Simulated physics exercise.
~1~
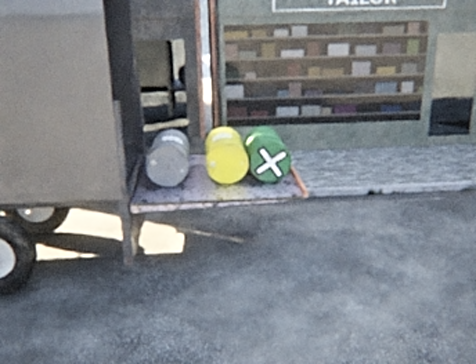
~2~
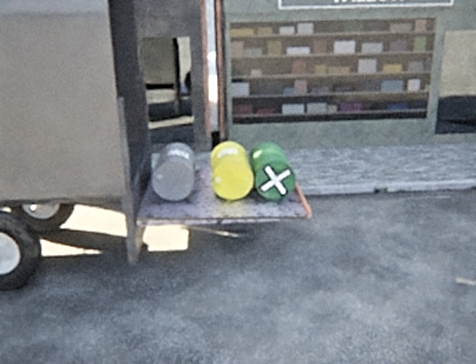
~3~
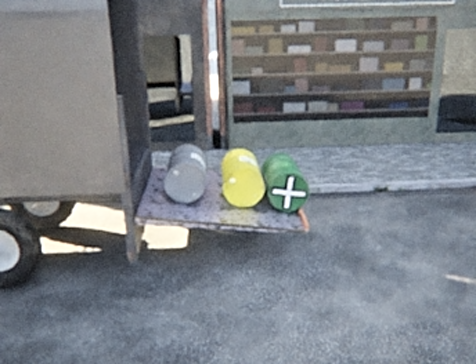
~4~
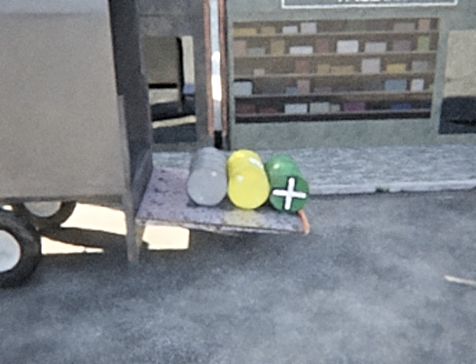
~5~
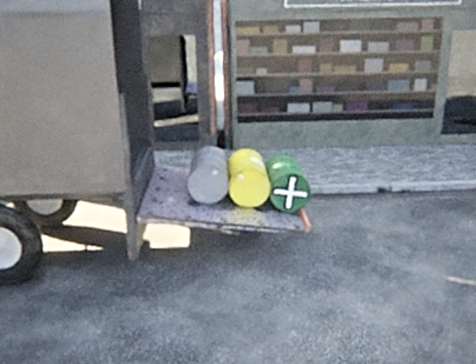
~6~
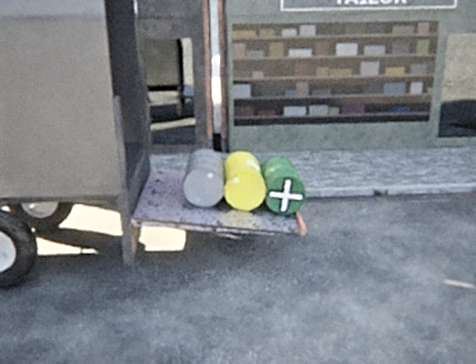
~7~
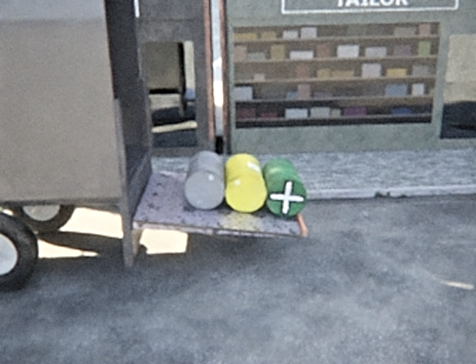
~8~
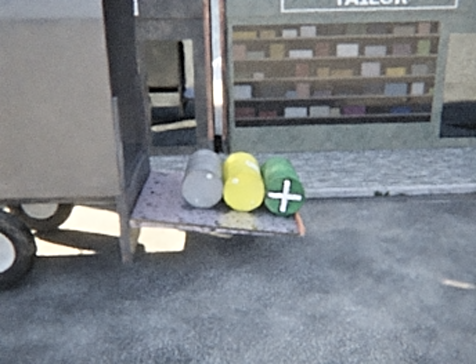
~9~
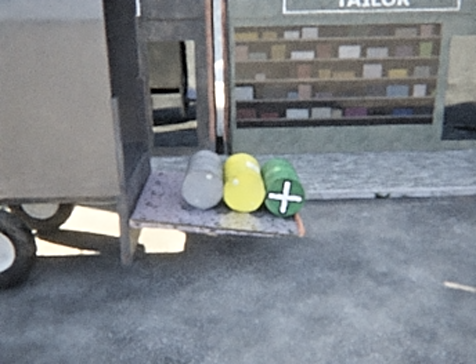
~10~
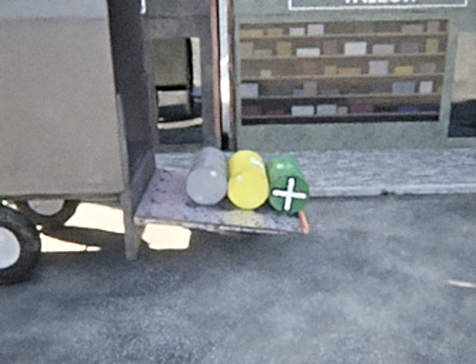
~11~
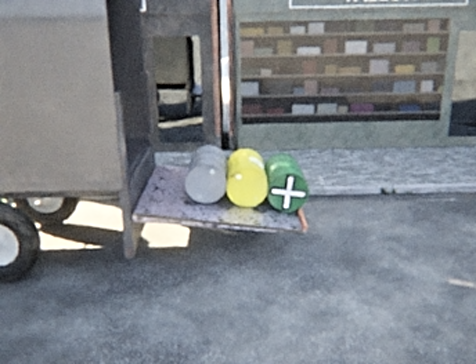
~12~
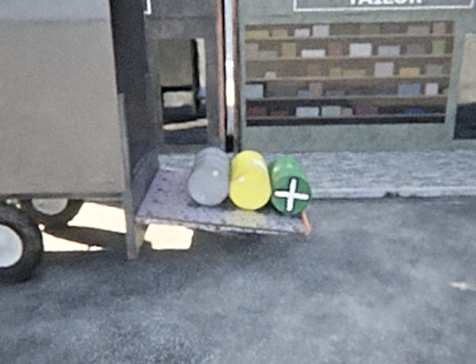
A lorry stands at the left with its tail lift out over the street, seen from the side before a shop front with shelves of goods in its window. On the plate three drums lie in a row, grey, yellow and green, the green one marked with a white cross. The plate sinks a little and tilts down towards its right edge. The drums roll a short way right, the green one's cross turning upright, and it stops near the small orange stop at the edge. The grey and yellow drums settle close behind, and all three stay on the plate.
